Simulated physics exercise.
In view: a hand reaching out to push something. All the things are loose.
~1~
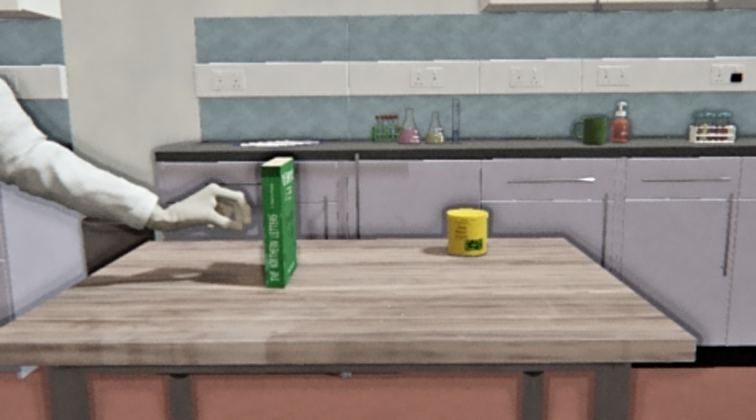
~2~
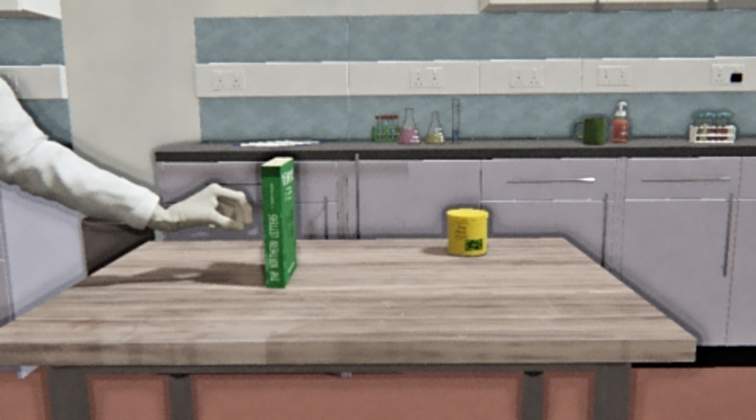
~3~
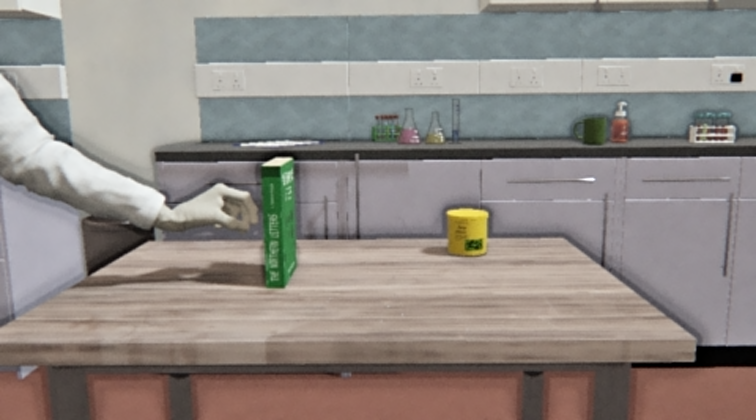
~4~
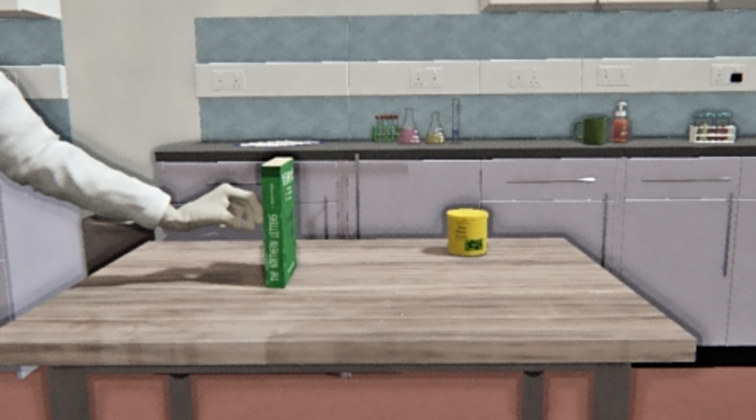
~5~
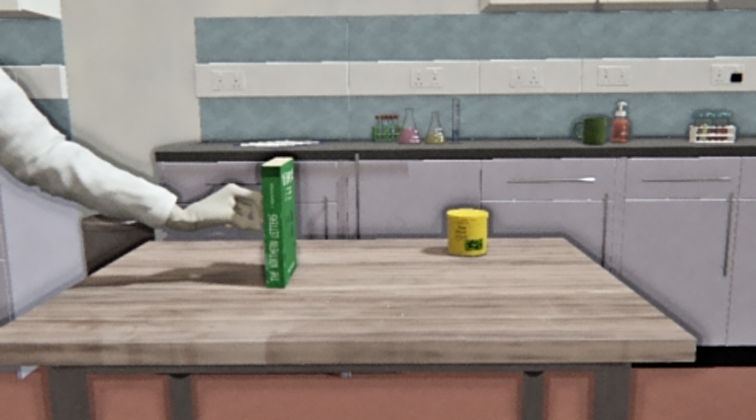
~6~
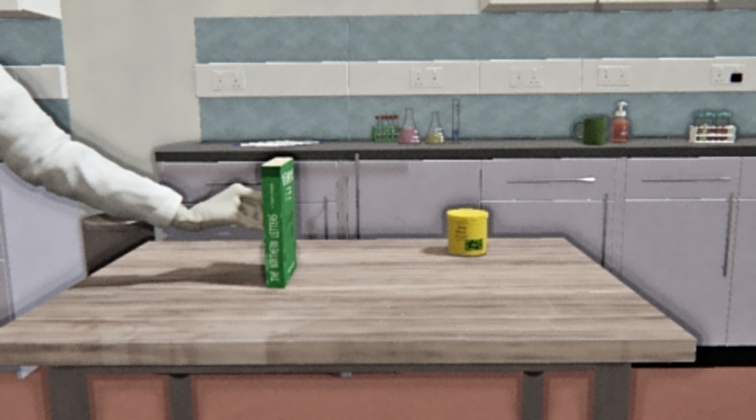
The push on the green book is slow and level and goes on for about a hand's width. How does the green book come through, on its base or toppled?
The green book falls over.
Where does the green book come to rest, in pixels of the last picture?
Around (355, 268).
Then, 0.40 s past the last view, green book rocked 20° from its first pose near (301, 220).
Then, 0.60 s past the last view, green book rocked 69° from its first pose near (343, 248).
Then, 0.70 s past the last view, green book on its side near (354, 264).
Then, 0.90 s past the last view, green book on its side near (355, 268).
Finally, down or leaning hard on the table, green book. Final places as the last picture's camera would see them, green book near (355, 268).
